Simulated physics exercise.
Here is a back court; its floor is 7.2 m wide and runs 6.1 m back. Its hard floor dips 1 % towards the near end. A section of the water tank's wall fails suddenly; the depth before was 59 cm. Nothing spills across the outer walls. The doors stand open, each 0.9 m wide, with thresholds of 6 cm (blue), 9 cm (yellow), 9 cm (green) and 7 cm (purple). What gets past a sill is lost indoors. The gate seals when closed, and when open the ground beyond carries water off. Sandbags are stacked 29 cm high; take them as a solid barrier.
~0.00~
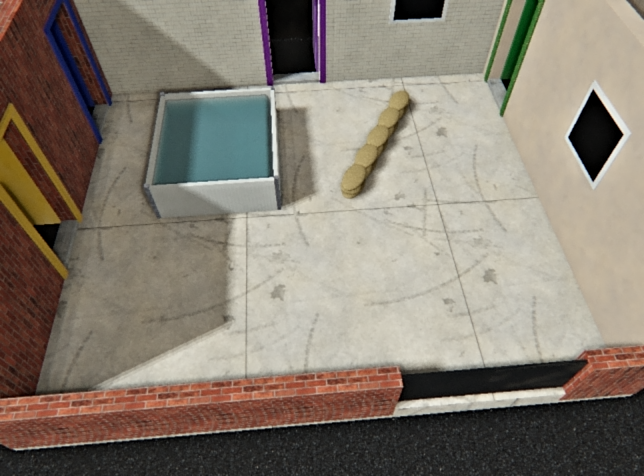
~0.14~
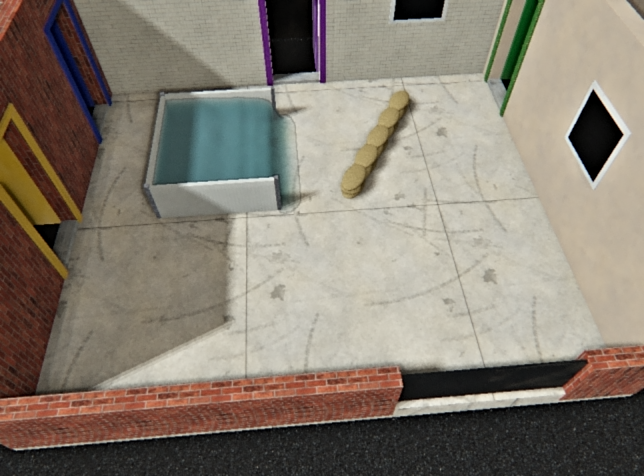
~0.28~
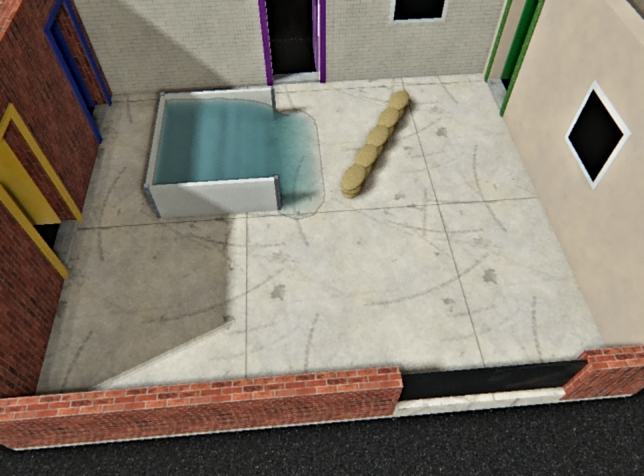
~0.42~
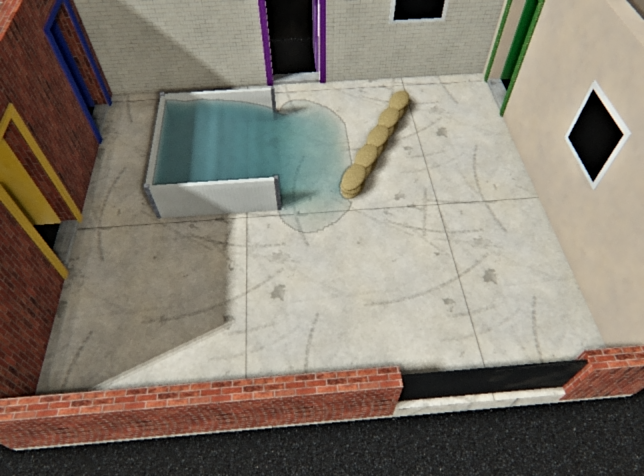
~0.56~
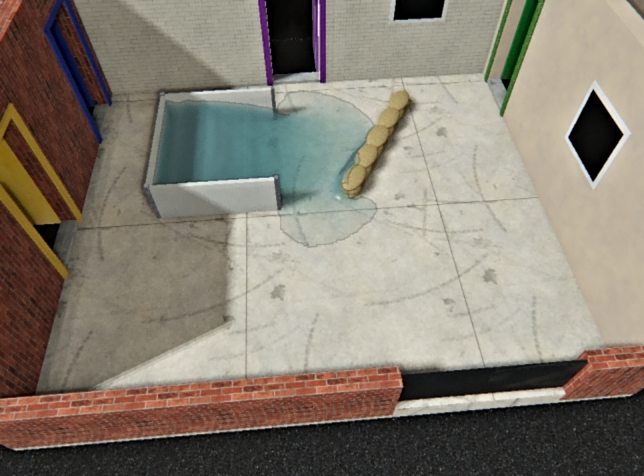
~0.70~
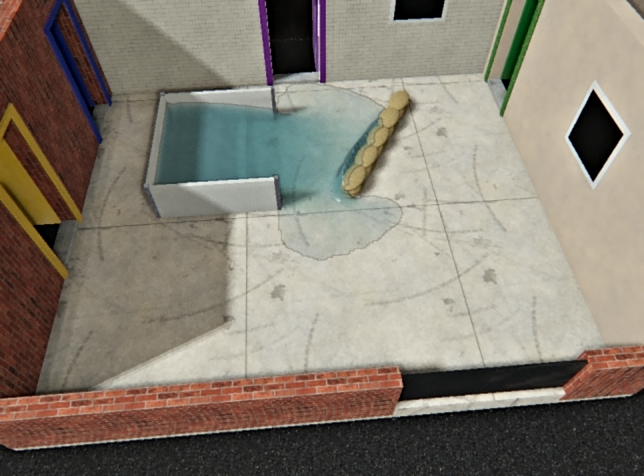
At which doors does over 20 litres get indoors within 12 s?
Door by door: At the blue door it passes the limit; at the yellow door it keeps below the limit; at the green door it passes the limit; at the purple door it goes over the limit.
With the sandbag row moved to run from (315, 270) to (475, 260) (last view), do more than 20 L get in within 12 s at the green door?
Then: Green past it.
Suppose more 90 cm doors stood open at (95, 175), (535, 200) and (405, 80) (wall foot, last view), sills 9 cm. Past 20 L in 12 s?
In that order: Under, not over, over.
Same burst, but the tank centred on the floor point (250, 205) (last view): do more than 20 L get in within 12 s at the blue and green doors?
Against that limit: Blue below, green above.
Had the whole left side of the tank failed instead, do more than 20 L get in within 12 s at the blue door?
Then: Blue past it.
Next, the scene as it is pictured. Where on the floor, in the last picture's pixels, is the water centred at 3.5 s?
Around (343, 166).
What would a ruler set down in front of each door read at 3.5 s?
Depths in cm: Blue 0, yellow 0, green 21, purple 14.
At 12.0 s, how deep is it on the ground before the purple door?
Roughly 2.5 cm deep.
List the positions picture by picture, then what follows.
The water tank at (216, 137) is whole and still, 59 cm deep, in the first picture.
The front is at (283, 210), 1.1 m from the gap at (275, 153); 0.5 m2 of floor is under water; 59 cm left at the back of the water tank, in the second picture.
Water pours out at (275, 154) and has run 1.3 m, to (298, 113); typically 11 cm deep outside, 59 cm at the water tank's back, in the third picture.
The front is at (327, 111), 1.5 m from the gap at (275, 154); 2.9 m2 of floor is under water; 58 cm left at the back of the water tank, in the fourth picture.
The front is at (368, 213), 1.9 m from the gap at (275, 155); 4.1 m2 of floor is under water; 52 cm left at the back of the water tank, in the fifth picture.
The front is at (386, 112), 2.3 m from the gap at (275, 155); 5.1 m2 of floor is under water; 51 cm left at the back of the water tank, in the sixth picture.
After 1.4 s water covers 25 % of the floor and is deepest (41 cm) near (345, 183); blue door not reached, yellow door not reached, green door not reached, purple door 4 cm at the sill, 0 L in.
After 2.2 s water covers 45 % of the floor and is deepest (38 cm) near (358, 85); blue door not reached, yellow door not reached, green door 13 cm at the sill, 1 L in, purple door 5 cm at the sill, 0 L in.
After 3.5 s water covers 60 % of the floor and is deepest (21 cm) near (476, 78); blue door not reached, yellow door not reached, green door 21 cm at the sill, 82 L in, purple door 14 cm at the sill, 11 L in.
After 7.0 s water covers 80 % of the floor and is deepest (12 cm) near (346, 393); blue door 9 cm at the sill, 49 L in, yellow door 2 cm at the sill, 0 L in, green door 6 cm at the sill, 142 L in, purple door 5 cm at the sill, 46 L in.
After 12.0 s water covers 95 % of the floor and is deepest (12 cm) near (168, 408); blue door 3 cm at the sill, 58 L in, yellow door 7 cm at the sill, 0 L in, green door 2 cm at the sill, 142 L in, purple door 2 cm at the sill, 46 L in.
